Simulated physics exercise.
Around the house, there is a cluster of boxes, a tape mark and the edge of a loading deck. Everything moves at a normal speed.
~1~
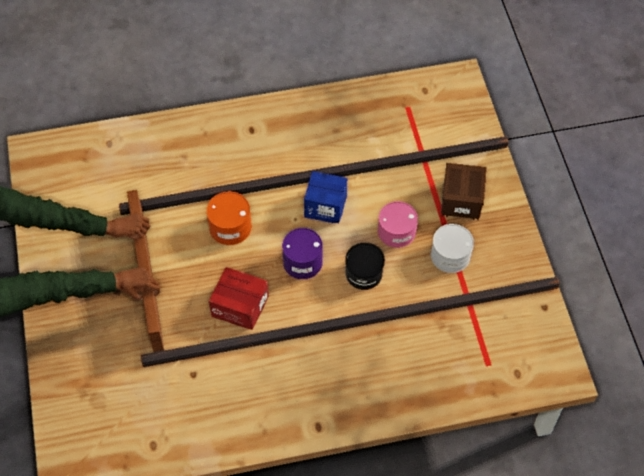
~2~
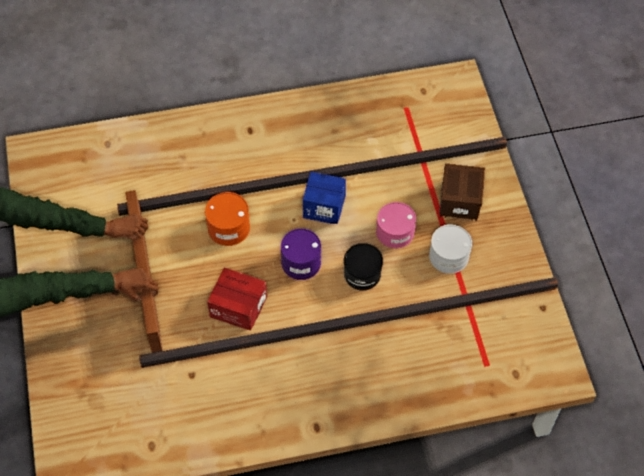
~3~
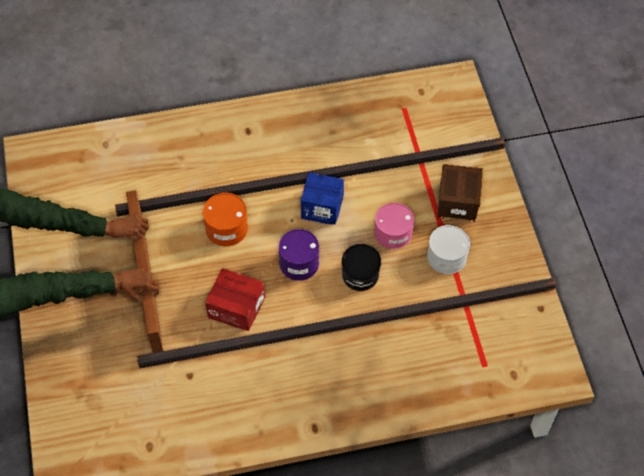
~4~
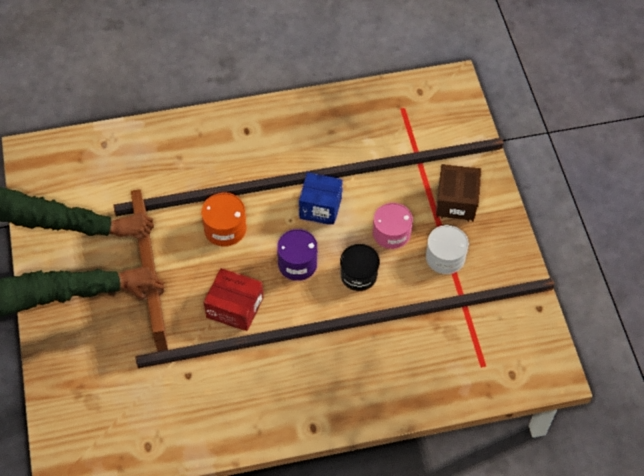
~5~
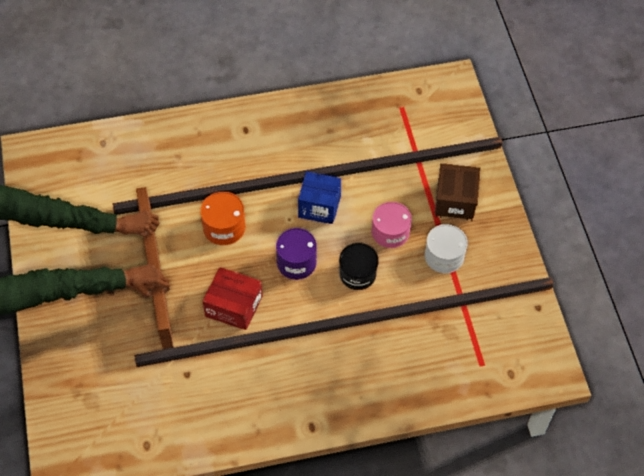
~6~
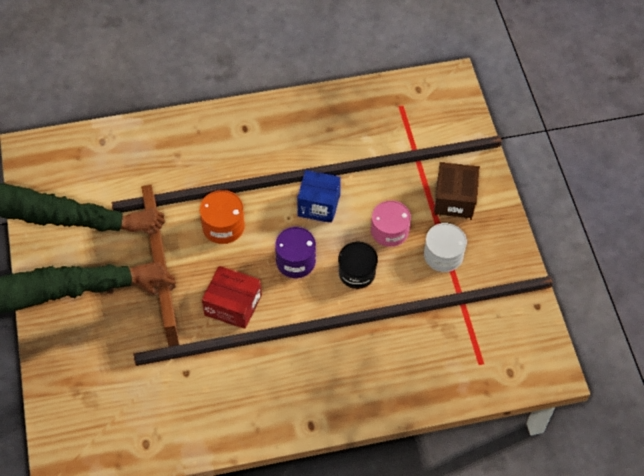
Two hands slide a wooden plank slightly right toward colorful boxes and canisters on a table.
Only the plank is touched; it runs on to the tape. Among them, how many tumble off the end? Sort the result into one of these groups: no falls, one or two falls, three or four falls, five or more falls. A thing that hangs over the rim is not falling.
One or two falls.
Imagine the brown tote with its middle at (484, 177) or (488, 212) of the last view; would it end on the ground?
Well, in that order, it winds up off it, then it winds up off it.
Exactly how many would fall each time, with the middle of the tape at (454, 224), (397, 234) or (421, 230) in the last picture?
The counts come to 2, then 0, then 0.
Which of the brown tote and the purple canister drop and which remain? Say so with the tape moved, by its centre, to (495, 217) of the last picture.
The brown tote goes down, the purple canister remains in place.
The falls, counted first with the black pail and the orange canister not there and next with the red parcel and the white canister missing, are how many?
That gives 0 for the first pair taken away and 1 for the second.
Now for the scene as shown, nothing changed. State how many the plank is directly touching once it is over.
Tally at the end: 3.
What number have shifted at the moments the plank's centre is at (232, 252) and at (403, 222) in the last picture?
2 at one spot and 8 at the other.
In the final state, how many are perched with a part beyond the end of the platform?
The number is 0.
A little later, none off yet; brown tote at rest near (456, 191); white canister at rest near (445, 248); pink canister at rest near (391, 224).
Next, none off yet; brown tote at rest near (456, 191); white canister shifted a little near (456, 246); pink canister shifted a little near (402, 220).
When it is over, the number that fall off is one or two; down, white canister and brown tote.
